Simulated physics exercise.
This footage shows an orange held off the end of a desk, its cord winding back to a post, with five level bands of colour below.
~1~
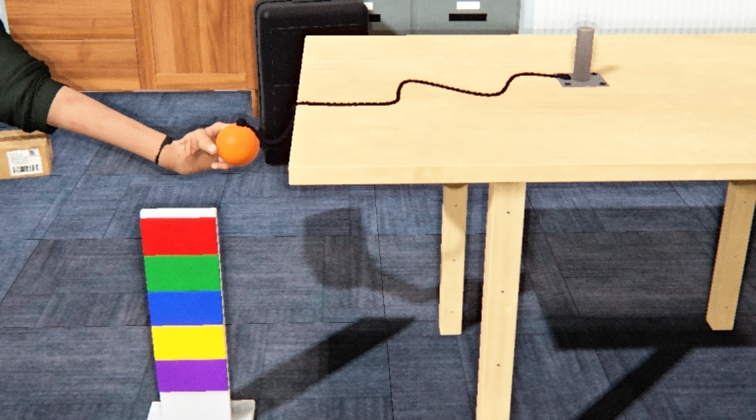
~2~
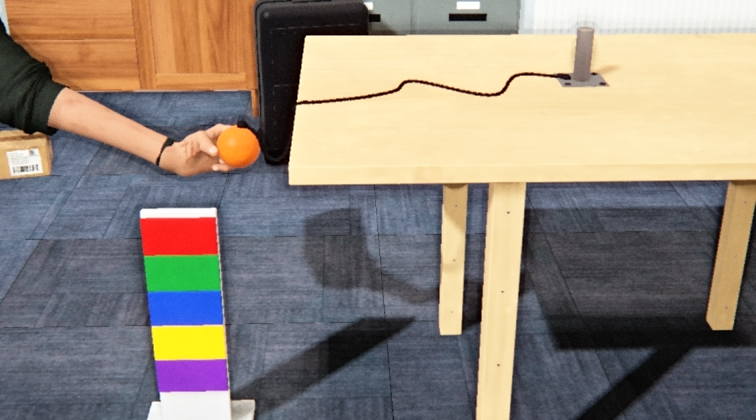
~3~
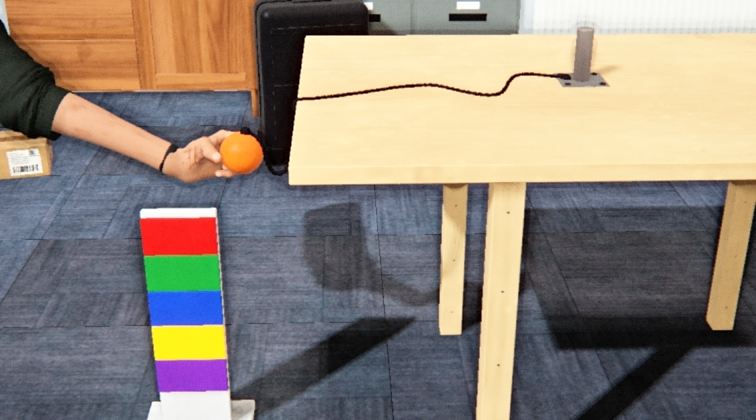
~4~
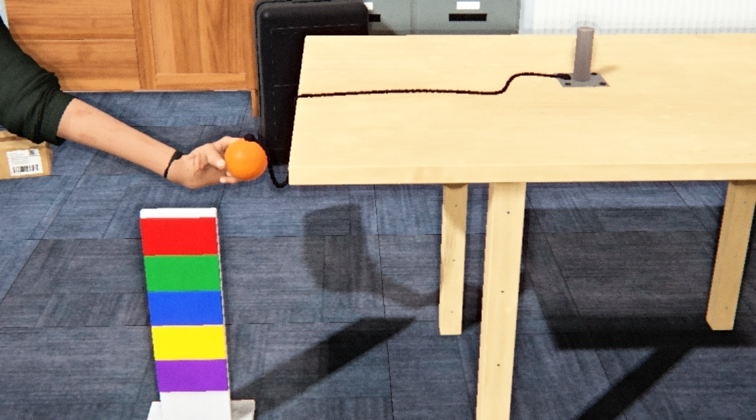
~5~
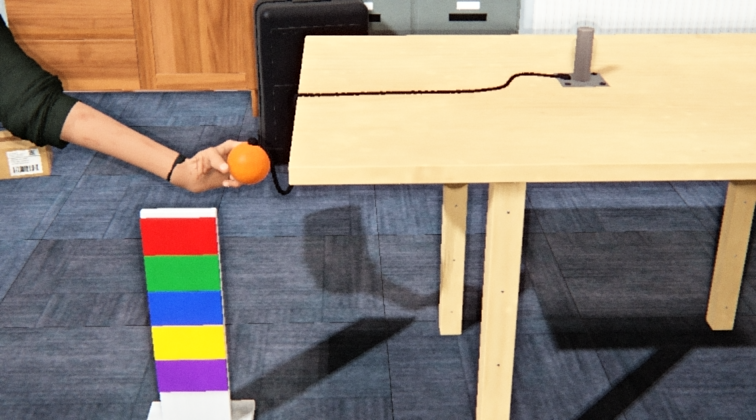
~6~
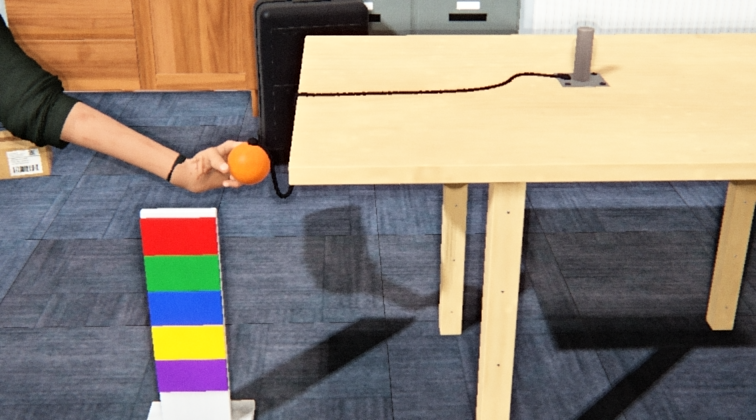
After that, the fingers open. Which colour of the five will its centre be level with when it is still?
Its centre will be level with blue.
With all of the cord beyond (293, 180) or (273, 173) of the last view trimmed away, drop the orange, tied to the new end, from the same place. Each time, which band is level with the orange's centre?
Taking them in turn, you'd get red, then green.
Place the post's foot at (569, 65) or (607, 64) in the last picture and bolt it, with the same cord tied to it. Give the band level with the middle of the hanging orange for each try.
Blue; green.
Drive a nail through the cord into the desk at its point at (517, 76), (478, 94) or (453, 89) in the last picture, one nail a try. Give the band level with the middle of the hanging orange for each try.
Going through them one at a time, the answers are blue; green; green.
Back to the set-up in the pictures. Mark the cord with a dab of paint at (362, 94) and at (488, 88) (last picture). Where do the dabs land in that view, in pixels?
I'd put the first at about (335, 88) and the other at about (461, 83).
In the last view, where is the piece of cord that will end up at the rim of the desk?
That spot is roughly at (321, 95).
A little later, orange near (327, 270); level with green.
Next, orange near (291, 292); level with blue.
When it is over, orange near (300, 294); level with blue. Its centre hangs level with the blue band.
